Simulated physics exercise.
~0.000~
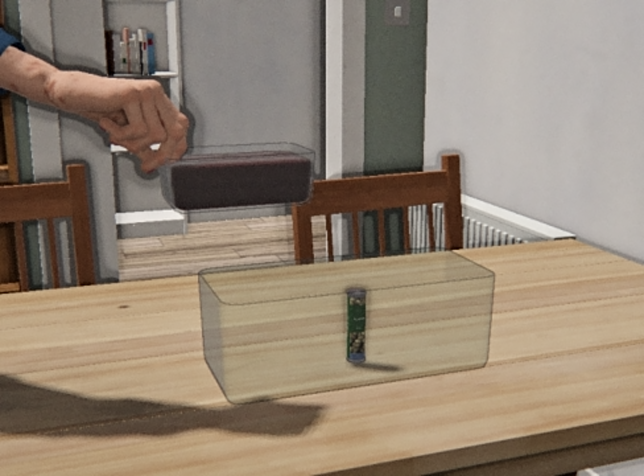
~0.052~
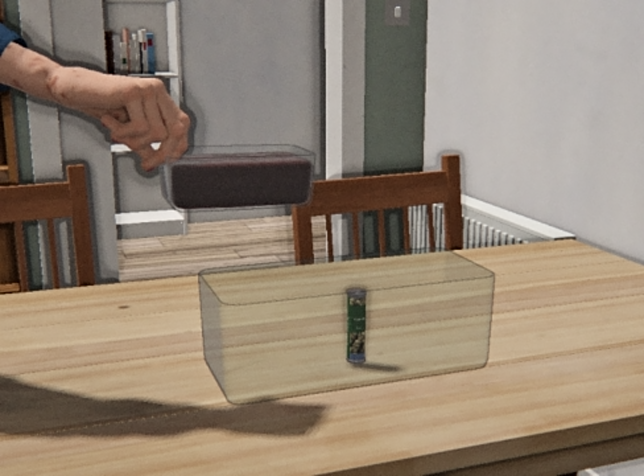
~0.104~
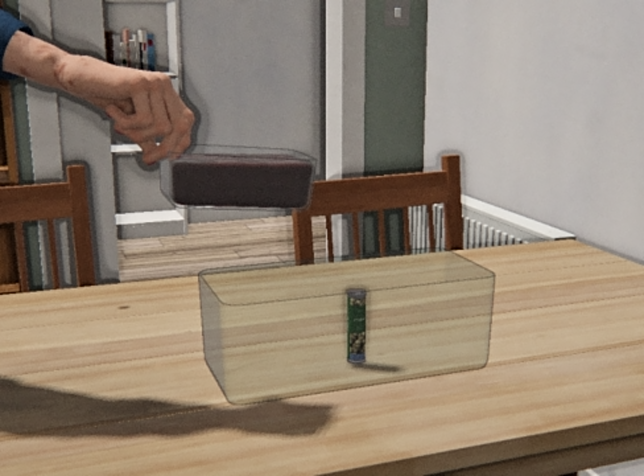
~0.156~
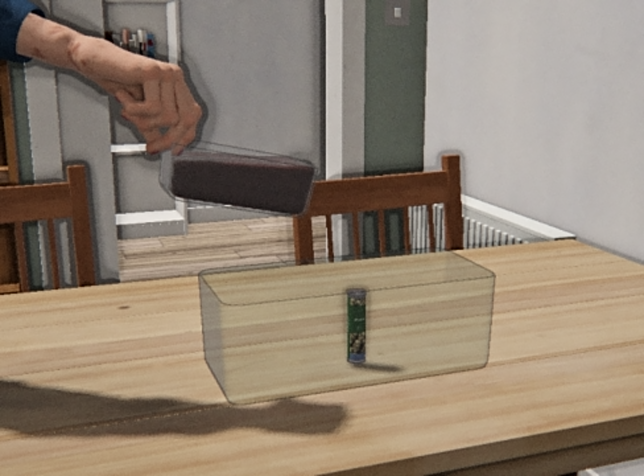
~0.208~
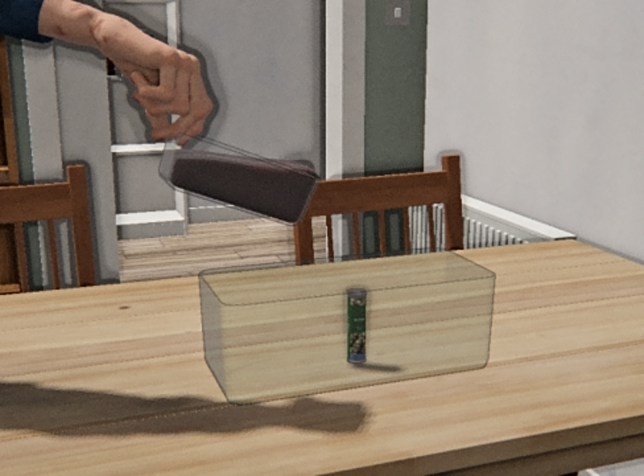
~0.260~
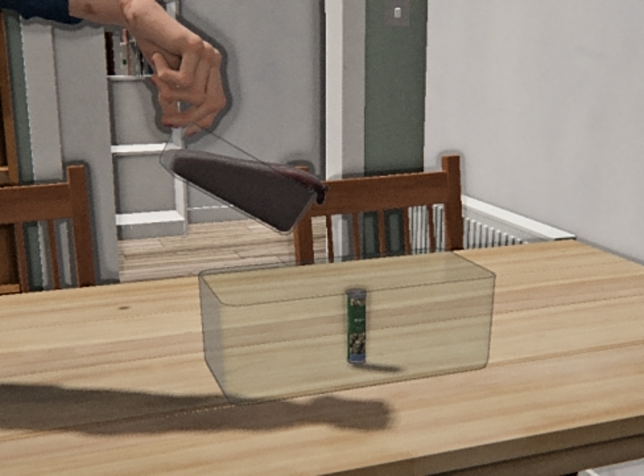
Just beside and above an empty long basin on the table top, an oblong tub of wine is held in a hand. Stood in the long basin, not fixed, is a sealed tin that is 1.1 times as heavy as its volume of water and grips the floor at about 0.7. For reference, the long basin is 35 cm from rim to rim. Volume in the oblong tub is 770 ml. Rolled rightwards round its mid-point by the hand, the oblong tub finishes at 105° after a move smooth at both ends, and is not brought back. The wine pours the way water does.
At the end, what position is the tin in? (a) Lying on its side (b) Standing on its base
a, lying on its side.
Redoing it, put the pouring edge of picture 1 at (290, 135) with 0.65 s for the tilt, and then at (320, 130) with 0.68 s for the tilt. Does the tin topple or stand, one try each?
First it tips over; then it stays on its base.
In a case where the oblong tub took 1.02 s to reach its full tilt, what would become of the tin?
Result: Tin upright.
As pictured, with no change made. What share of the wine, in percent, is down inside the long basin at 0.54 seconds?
Close to 60 in a hundred.
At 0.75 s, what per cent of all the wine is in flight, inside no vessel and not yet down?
2 per cent or so.
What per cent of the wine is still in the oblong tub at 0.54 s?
I'd estimate some 8 % remains.
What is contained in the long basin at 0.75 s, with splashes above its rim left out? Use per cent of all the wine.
Around 96 parts in a hundred.
After 0.54 s the tilt is 92° and 8 per cent is still to pour; the tin stands where it began.
After 0.75 s the tilt is 105° and 1 per cent is still to pour; the tin leans 14°.
After 0.96 s the tilt is 105° and 0 per cent is still to pour; the tin lies on its side.
After 1.20 s the tilt is 105° and 0 per cent is still to pour; the tin lies on its side.
In the end the tin lies on its side.
